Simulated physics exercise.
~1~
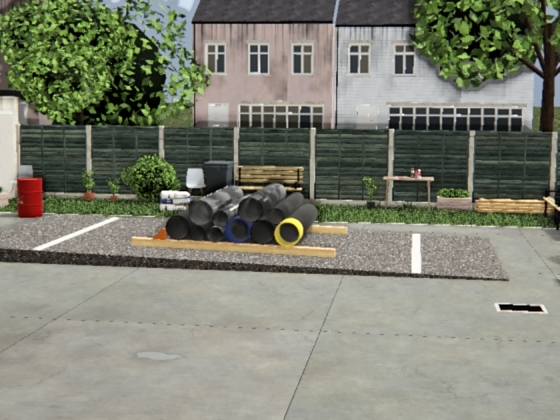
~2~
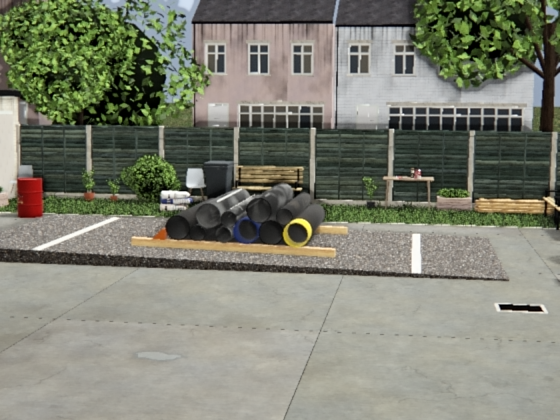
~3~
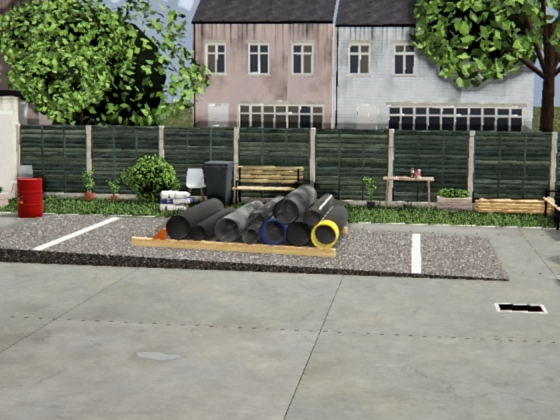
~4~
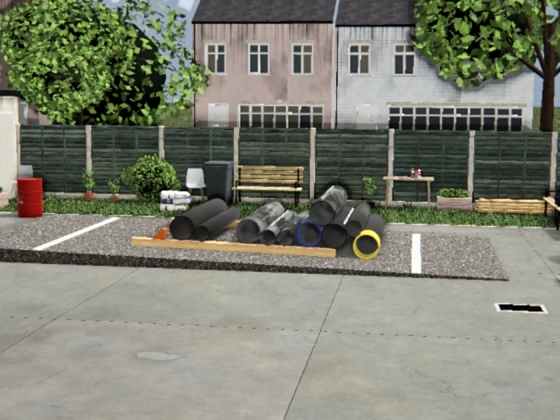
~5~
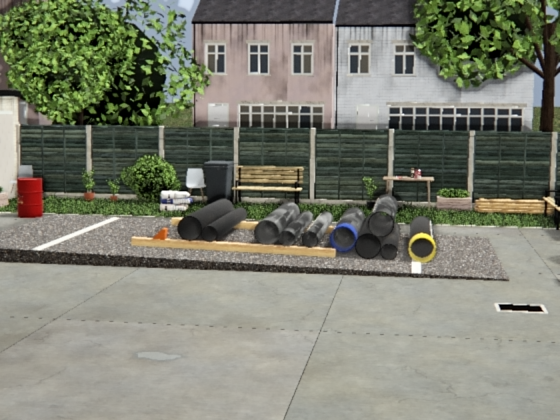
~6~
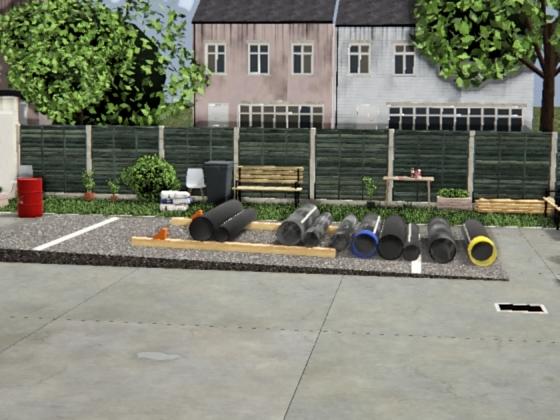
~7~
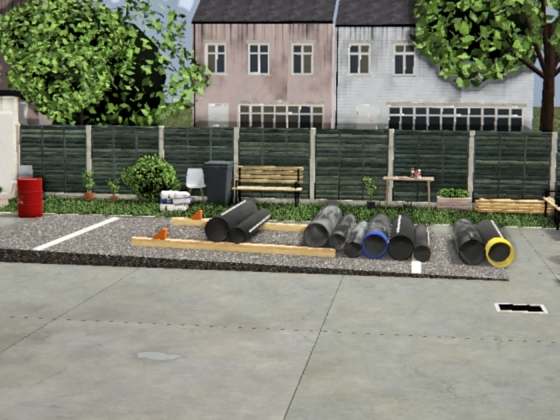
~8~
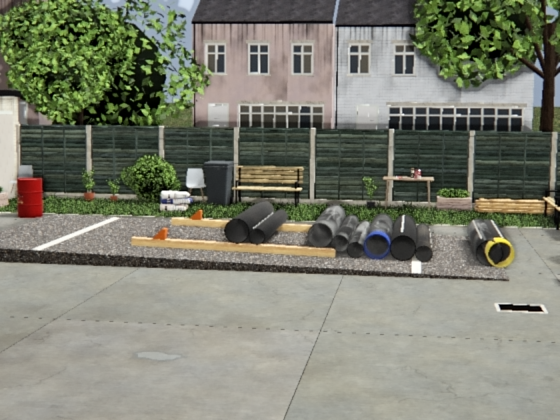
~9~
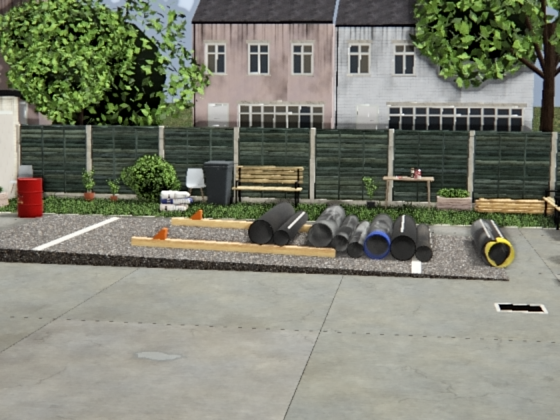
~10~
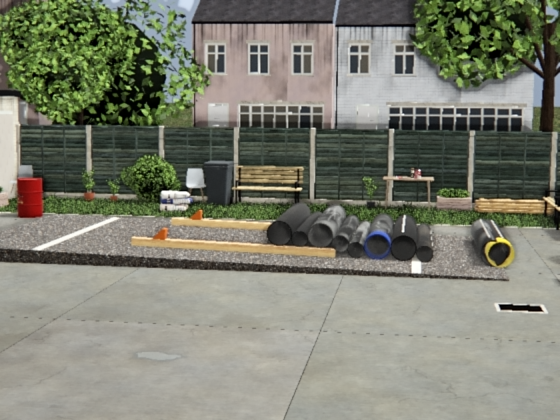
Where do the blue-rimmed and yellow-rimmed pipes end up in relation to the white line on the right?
The yellow-rimmed pipe rolls past the right white line and rests near the edge of the gravel. The blue-rimmed pipe stops short of the line, among the other dark pipes.
